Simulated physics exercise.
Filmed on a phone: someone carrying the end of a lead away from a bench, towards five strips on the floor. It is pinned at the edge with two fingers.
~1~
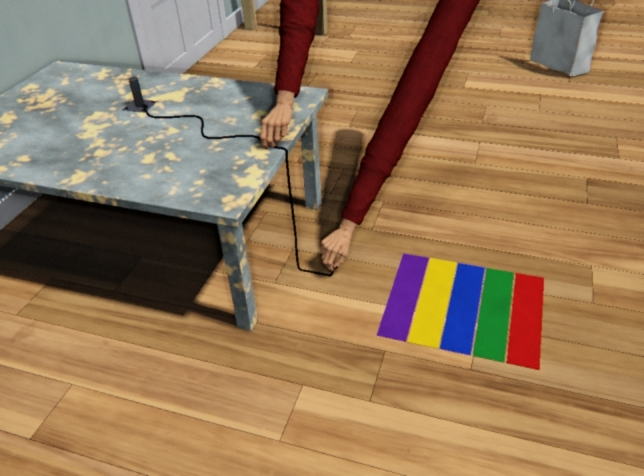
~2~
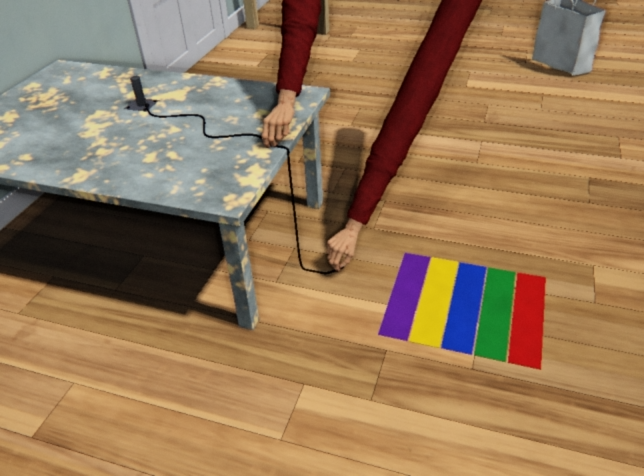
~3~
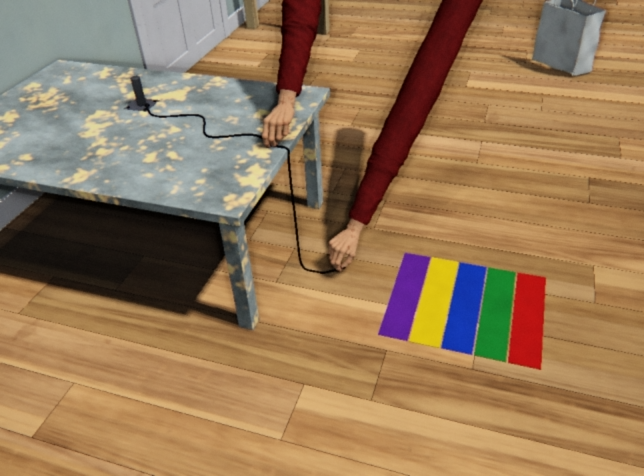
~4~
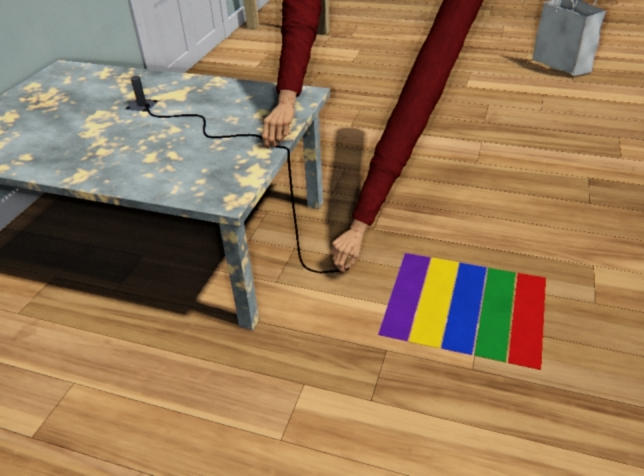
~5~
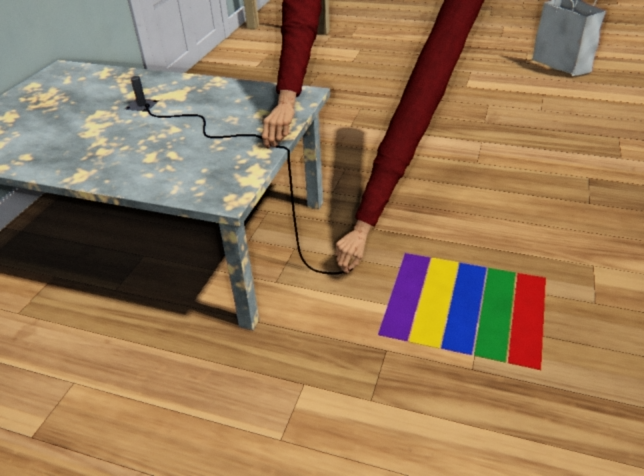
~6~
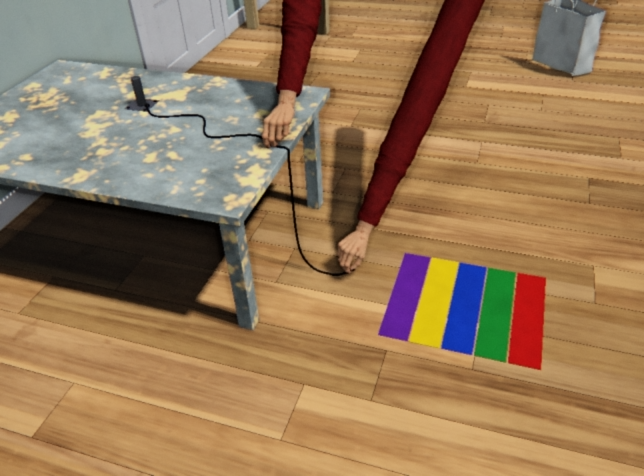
On a wooden floor beside a paint-worn table, a hand inching a black cord's end slightly right near five coloured strips.
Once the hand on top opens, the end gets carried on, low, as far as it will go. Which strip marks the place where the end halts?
The blue strip does.
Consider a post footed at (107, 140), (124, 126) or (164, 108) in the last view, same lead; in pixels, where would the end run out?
The spots are near (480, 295), (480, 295) and (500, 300).
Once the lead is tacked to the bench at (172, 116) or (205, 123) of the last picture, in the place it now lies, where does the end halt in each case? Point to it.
Respectively, (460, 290) and (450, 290).
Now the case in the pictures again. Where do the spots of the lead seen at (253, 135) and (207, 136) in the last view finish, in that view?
About (277, 143), and the other about (239, 131).
Soon after, end near (408, 281); over purple.
Then, end near (445, 288); over yellow.
At full stretch, end near (468, 293); over blue. The end stops over the blue strip.
